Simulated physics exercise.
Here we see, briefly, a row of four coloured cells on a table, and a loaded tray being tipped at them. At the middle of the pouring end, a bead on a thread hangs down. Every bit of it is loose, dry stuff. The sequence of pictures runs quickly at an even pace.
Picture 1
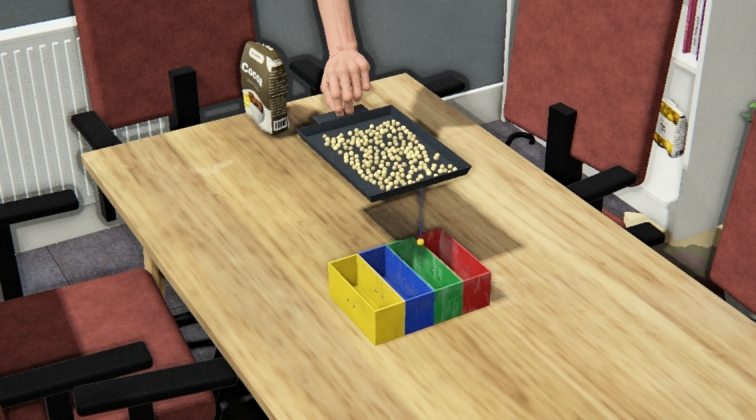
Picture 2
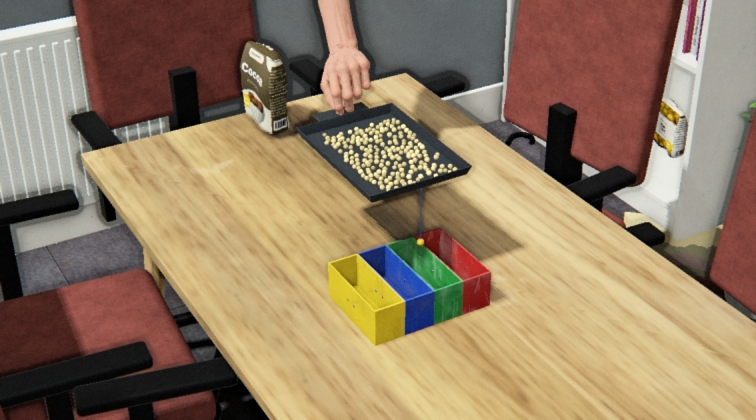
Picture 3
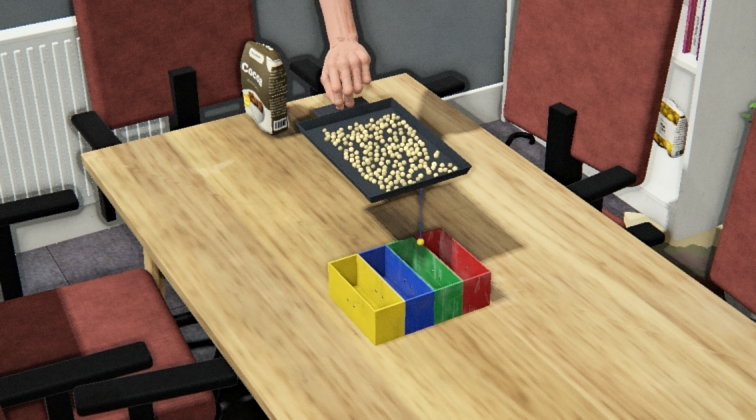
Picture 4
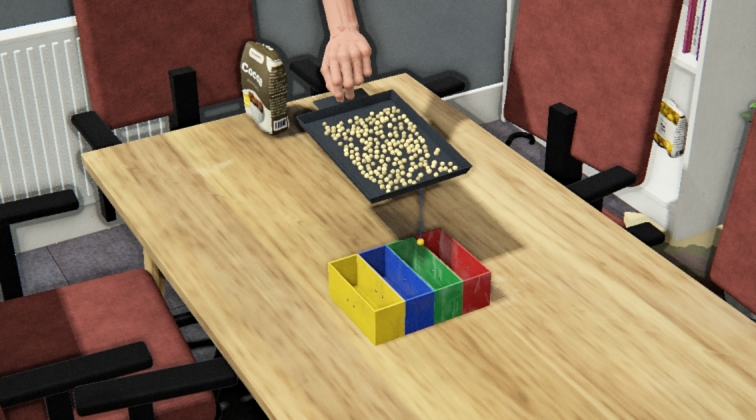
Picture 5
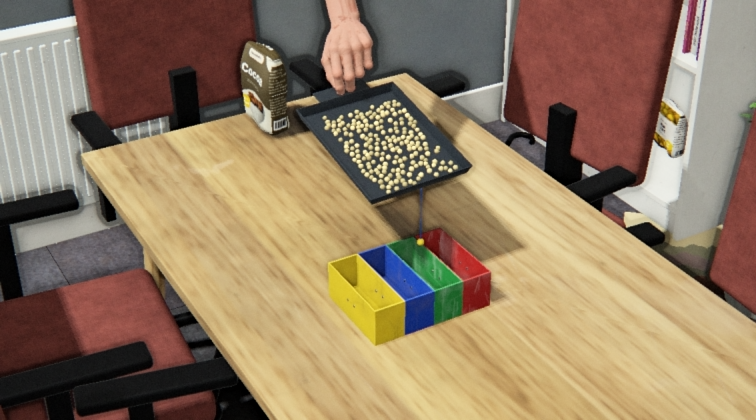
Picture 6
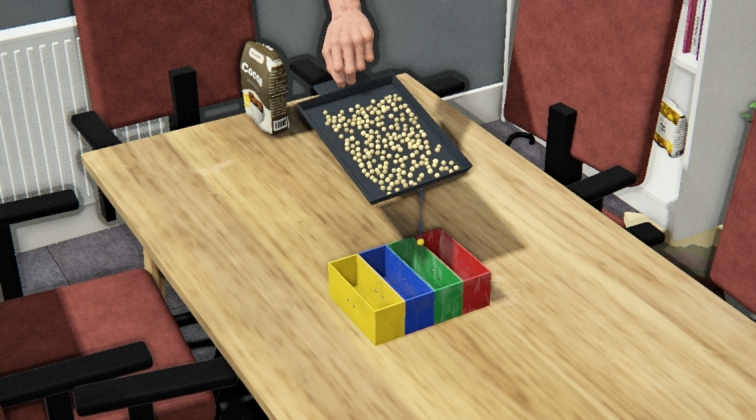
A dark tray of pale beans, gripped by a hand reaching in from the top, starts out level above a wooden meeting table, seen from a fixed, raised viewpoint. Below it sit yellow, blue, green and red cells in a row, with a brown-and-white packet behind and reddish chairs around. The hand slowly raises the tray's back, slanting it slightly toward its front left corner, while the beans stay on it.
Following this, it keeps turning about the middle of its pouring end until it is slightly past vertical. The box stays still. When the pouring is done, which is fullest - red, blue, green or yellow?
Fullest: The blue cell.
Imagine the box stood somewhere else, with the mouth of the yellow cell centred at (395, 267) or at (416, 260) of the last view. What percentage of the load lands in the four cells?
First case around 70 %, second case around 40 %.
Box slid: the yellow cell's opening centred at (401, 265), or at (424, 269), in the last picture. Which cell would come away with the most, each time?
So it would be that yellow cell first and the yellow cell after that.
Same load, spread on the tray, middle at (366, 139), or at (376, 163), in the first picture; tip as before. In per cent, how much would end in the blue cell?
It would be roughly 50 per cent for the first and roughly 60 per cent for the second.
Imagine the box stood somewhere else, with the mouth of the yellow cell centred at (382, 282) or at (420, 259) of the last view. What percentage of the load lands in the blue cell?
It would be roughly 40 per cent, followed by roughly 10 per cent.
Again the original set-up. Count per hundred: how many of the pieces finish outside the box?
0 %.
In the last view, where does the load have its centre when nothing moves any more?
The centre settles at about (405, 306).
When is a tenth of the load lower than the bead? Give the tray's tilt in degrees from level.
Near 75 degrees.
Shortly afterwards, tray tipped steeply; all but a few on the tray; only a few in the blue cell; only a few in the green cell; only a few in the yellow cell; only a few in the red cell; only a few falling or outside the box.
Next, tray tipped past a quarter turn; near a third in the blue cell; near a quarter in the green cell; near a quarter in the yellow cell; a little in the red cell; a little falling or outside the box.
Some moments later, tray tipped past a quarter turn; near half in the blue cell; near a quarter in the green cell; near a quarter in the yellow cell; a little in the red cell; only a few falling or outside the box.
In the end, tray tipped past a quarter turn; near half in the blue cell; near a quarter in the green cell; near a quarter in the yellow cell; a little in the red cell; only a few outside the box.
